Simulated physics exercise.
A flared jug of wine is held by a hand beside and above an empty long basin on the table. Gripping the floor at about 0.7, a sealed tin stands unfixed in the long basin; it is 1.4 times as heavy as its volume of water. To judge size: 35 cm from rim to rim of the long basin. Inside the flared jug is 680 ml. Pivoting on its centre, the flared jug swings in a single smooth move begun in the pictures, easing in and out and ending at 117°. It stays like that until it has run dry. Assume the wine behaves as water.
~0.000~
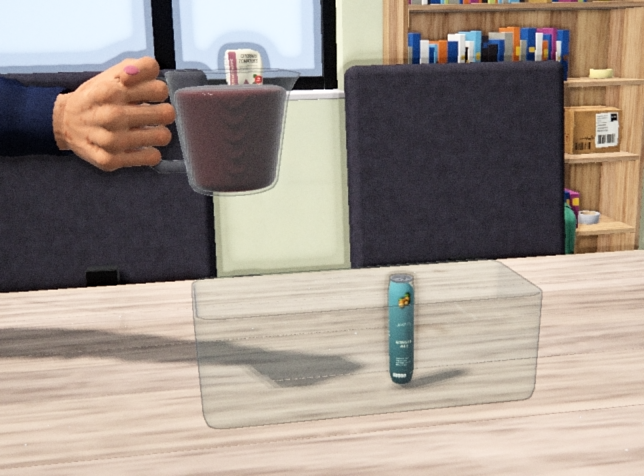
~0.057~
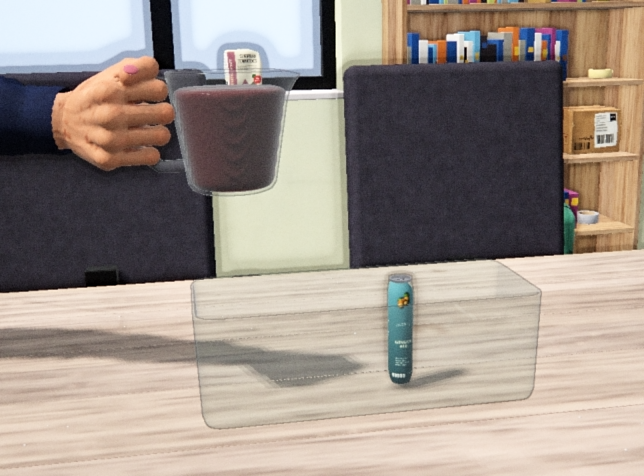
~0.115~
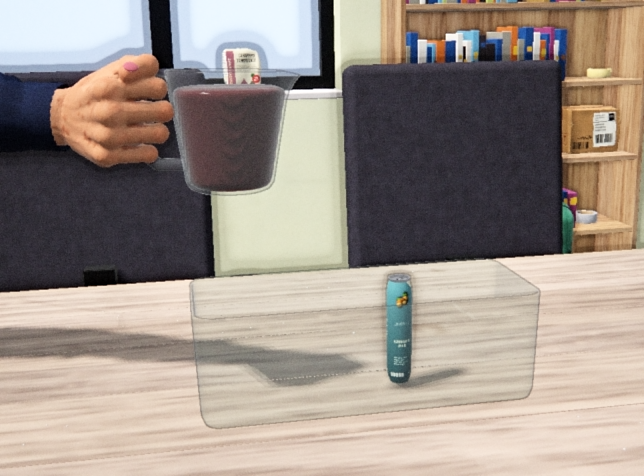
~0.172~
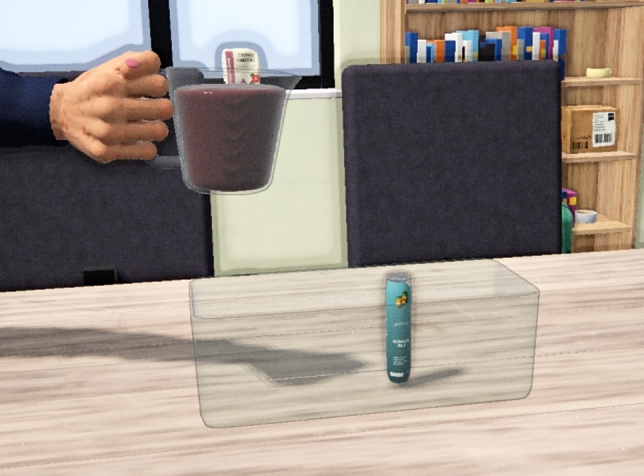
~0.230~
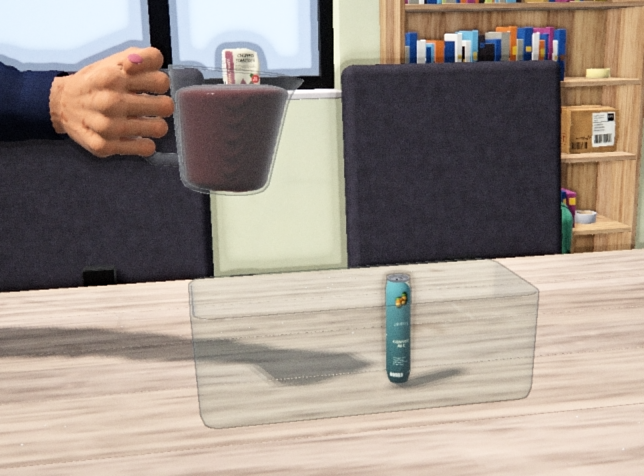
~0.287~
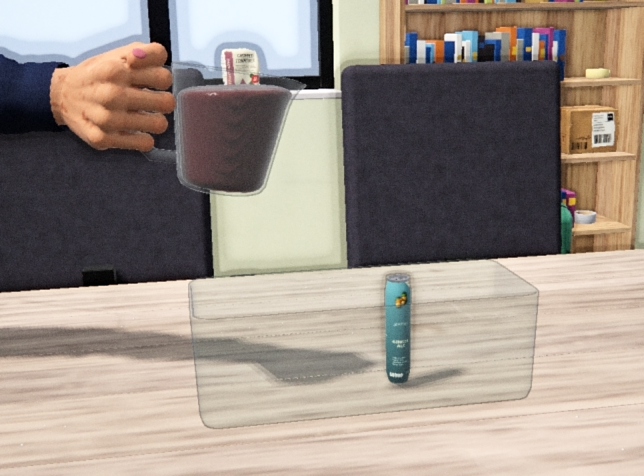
Above a table, a hand slowly tilts a flared jug of wine slightly to the right.
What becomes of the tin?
It won't make it through.
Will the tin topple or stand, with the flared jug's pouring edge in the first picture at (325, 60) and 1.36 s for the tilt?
Then the tin comes down.
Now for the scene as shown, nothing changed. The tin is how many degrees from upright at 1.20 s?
I'd say it's tipped close to 35 degrees.
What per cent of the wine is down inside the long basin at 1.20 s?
Some 74 percent.
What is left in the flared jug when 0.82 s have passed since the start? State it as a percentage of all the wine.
Roughly 70 percent.
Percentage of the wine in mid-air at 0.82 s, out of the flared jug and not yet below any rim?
It comes to about 22 percent.
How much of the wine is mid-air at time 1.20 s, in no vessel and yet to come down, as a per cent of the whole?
Around 16 per cent of the liquid is in flight.
Then, 0.82 s in, the tilt is 63° and 71 per cent is still to pour; the tin stands where it began.
Then, 1.20 s in, the tilt is 103° and 11 per cent is still to pour; the tin leans 33°.
Then, 1.61 s in, the tilt is 117° and 0 per cent is still to pour; the tin lies on its side.
Then, 2.05 s in, the tilt is 117° and 0 per cent is still to pour; the tin lies on its side.
Finally, the tin lies on its side.
